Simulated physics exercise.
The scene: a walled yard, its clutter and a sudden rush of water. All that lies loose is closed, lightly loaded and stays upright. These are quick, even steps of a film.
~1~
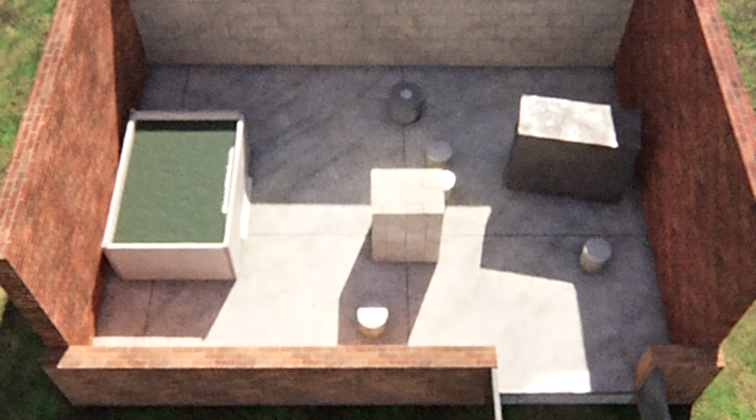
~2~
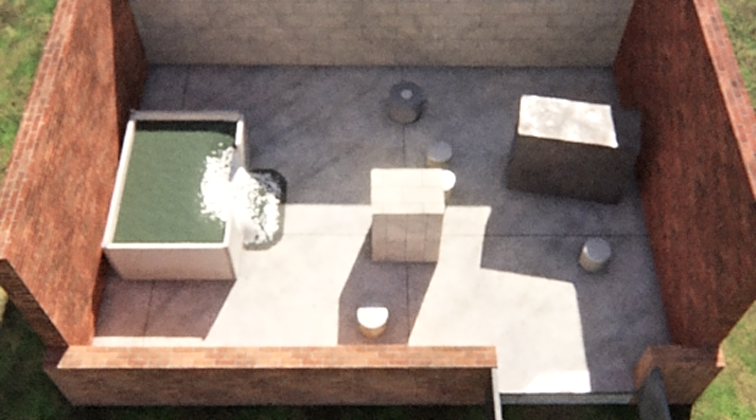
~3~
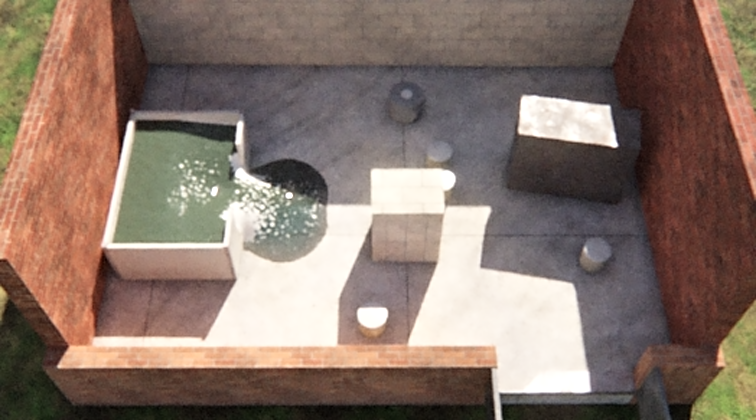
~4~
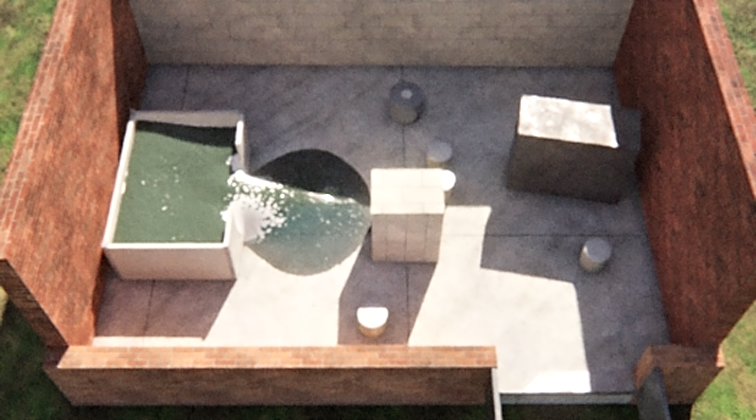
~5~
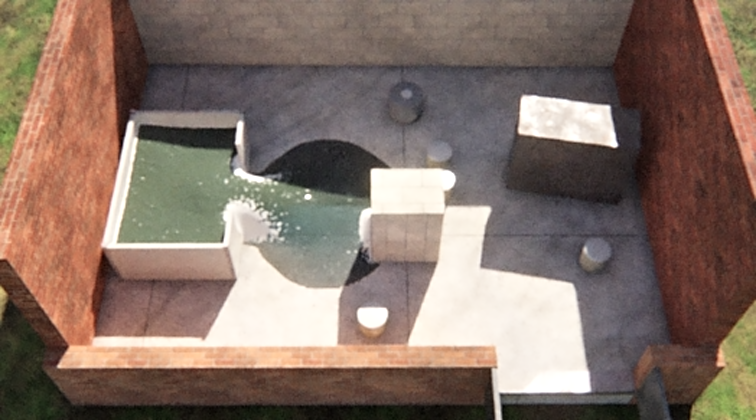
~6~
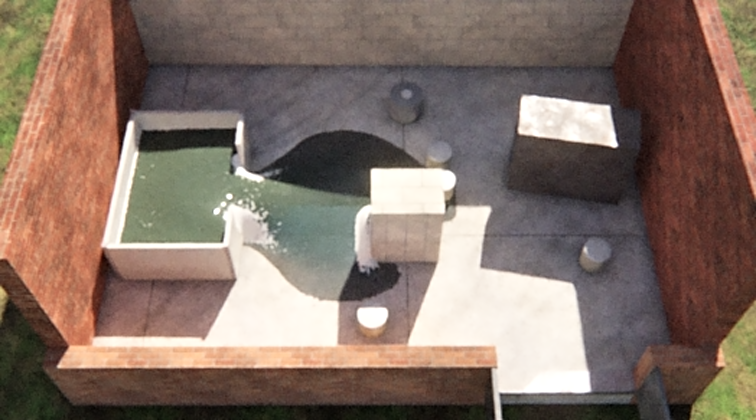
In a brick-walled yard, water burst through the right side of a raised tank, spread across the paving and reached around a pale block, while the scattered drums and blocks stayed where they were.
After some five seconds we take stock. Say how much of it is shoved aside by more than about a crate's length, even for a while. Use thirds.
Share: Two thirds or more.
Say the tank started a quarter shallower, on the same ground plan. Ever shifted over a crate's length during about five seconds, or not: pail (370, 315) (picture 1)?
My call: Moved that far.
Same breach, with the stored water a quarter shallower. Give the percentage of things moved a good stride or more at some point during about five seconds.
Near 60 in a hundred.
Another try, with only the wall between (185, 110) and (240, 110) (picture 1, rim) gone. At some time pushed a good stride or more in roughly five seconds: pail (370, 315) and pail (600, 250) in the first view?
One after the other: Less than that, short of that.
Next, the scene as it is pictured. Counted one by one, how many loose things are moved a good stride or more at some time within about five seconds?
5 of them.
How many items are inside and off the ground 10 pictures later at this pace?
The number is 2.
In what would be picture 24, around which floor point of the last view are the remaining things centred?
Close to (541, 199).
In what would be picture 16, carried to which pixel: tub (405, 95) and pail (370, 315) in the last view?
Around (438, 72) and (407, 335).
A moment on, 1 of 5 are well off their spots; 0 afloat.
Next, 3 of 5 are well off their spots; 2 afloat.
Later, 5 of 5 are well off their spots; 2 afloat.
In the end, 5 of 5 are well off their spots, and 5 have been at some point; 3 afloat.
